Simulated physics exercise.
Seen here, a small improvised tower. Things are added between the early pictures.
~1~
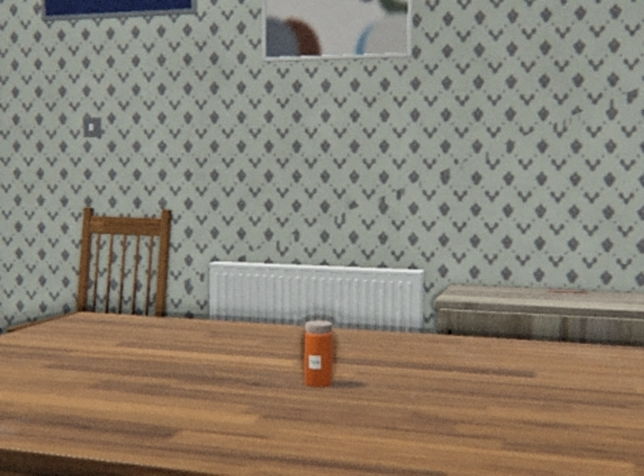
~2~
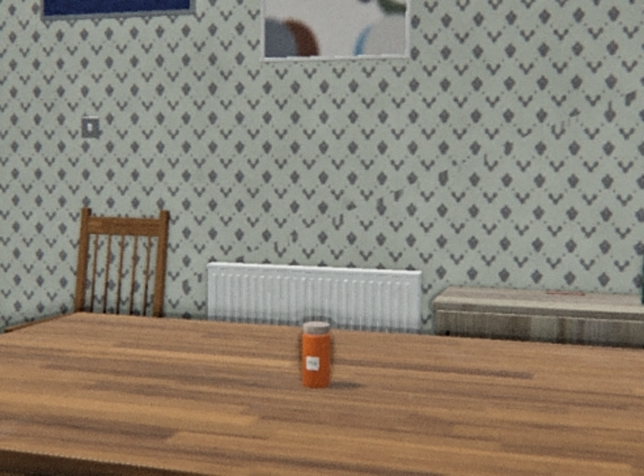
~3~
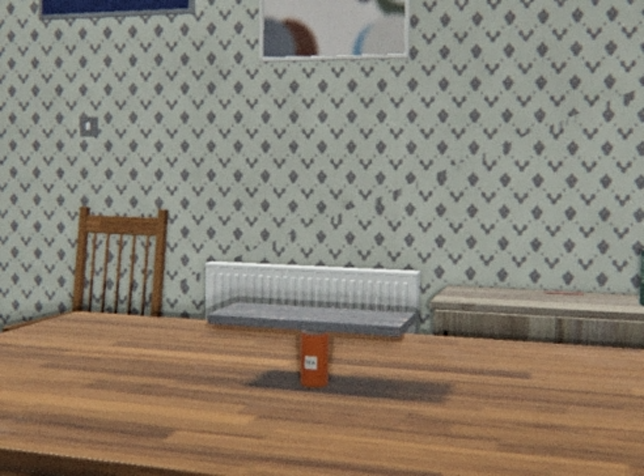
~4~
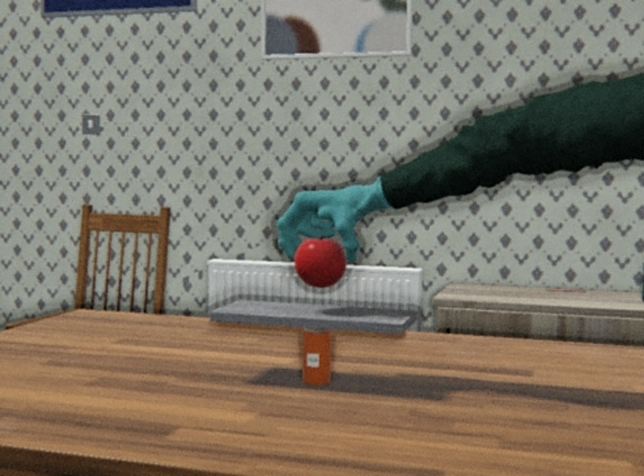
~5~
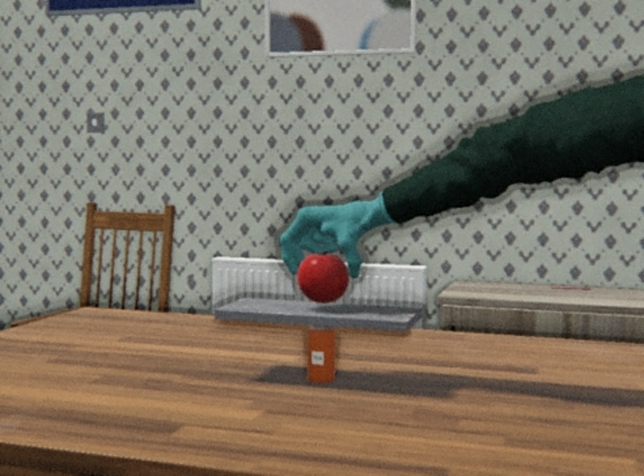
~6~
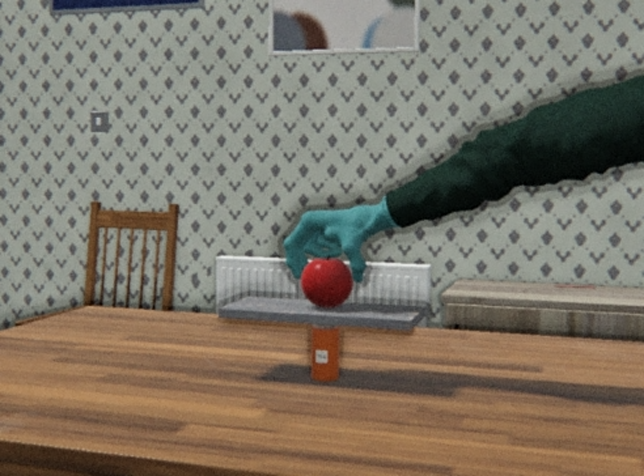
A teal-gloved hand on a dark green-sleeved arm reaches in from the right with a red apple, after a grey slab appears across the top of an orange shaker on a wooden table. It lowers the apple onto the slab's middle and keeps hold. The slightly drifting, table-level view shows a brown chair left, a white radiator behind, a sideboard right, and patterned wallpaper.
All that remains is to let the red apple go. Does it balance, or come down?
Here the stack holds.
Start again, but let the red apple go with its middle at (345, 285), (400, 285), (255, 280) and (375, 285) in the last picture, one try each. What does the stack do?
In the first case it stays up; in the second case it loses its balance; in the third case it loses its balance; in the fourth case it gives way.
Then, 0.20 s on from there, no change.
Then, 0.50 s on from there, red apple resting near (327, 283).
In the end, all 3 unmoved. At the end, from the last picture's camera, red apple near (327, 283). The stack stays up.
